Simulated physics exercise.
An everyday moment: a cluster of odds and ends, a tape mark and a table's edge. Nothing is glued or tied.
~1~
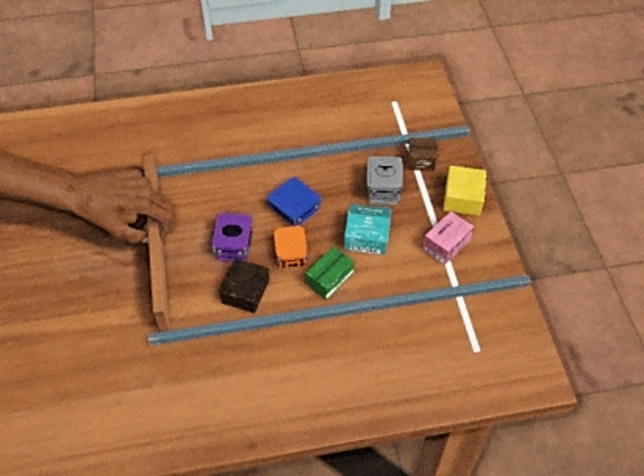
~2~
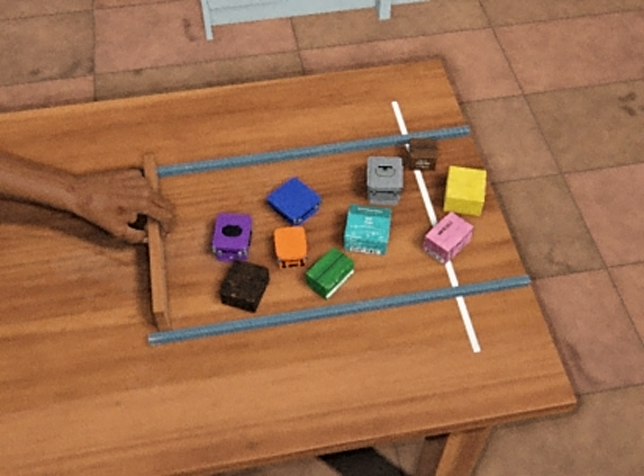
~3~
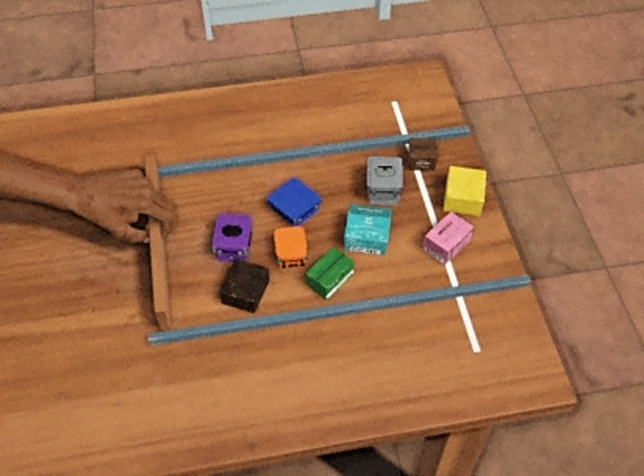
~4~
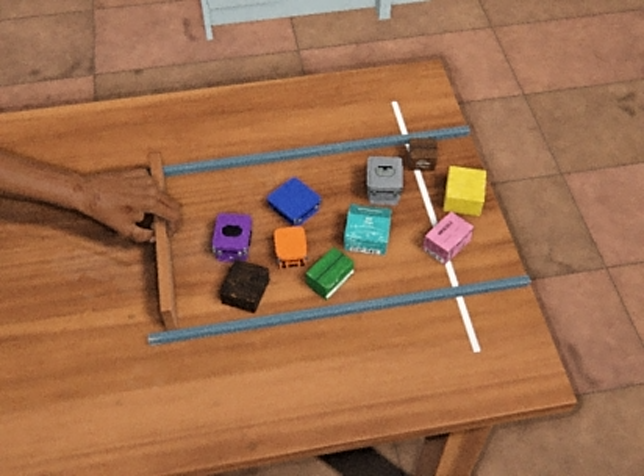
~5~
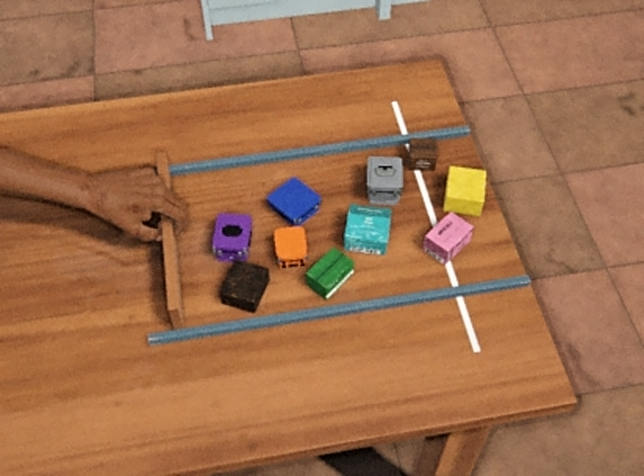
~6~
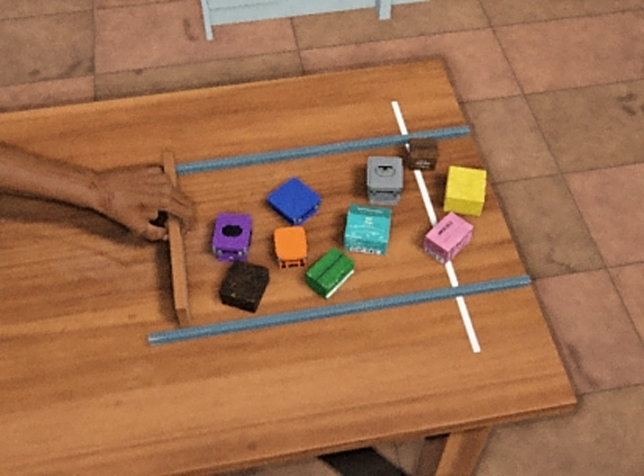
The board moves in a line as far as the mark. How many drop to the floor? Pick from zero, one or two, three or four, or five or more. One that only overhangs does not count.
Outcome: The number that fall off is three or four.
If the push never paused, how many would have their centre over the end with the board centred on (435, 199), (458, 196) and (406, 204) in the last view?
Past the end: 3, 6 and 2.
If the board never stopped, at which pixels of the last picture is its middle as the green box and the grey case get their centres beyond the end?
Near (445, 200) and (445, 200).
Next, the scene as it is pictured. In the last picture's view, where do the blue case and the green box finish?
About (438, 171), and the other about (505, 245).
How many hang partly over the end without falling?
Overhanging: 2.
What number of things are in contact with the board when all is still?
In contact: 3.
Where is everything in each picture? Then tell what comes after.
The first picture shows yellow block (465, 191); brown box (422, 154); pink box (448, 238); board (156, 239); tape (431, 212).
The second picture shows brown box (422, 154); turquoise box (368, 230).
The third picture shows pink box (448, 238); purple case (233, 238).
The fourth picture shows yellow block (465, 191); board (163, 238).
The fifth picture shows brown box (422, 154); black block (245, 286).
The sixth picture shows yellow block (465, 191); brown box (422, 154); pink box (448, 238); board (176, 236); tape (431, 212).
Early on, none off yet; yellow block at rest near (465, 191); brown box at rest near (422, 154); pink box at rest near (448, 238).
Finally, the number that fall off is three or four; lost, turquoise box, pink box and yellow block.
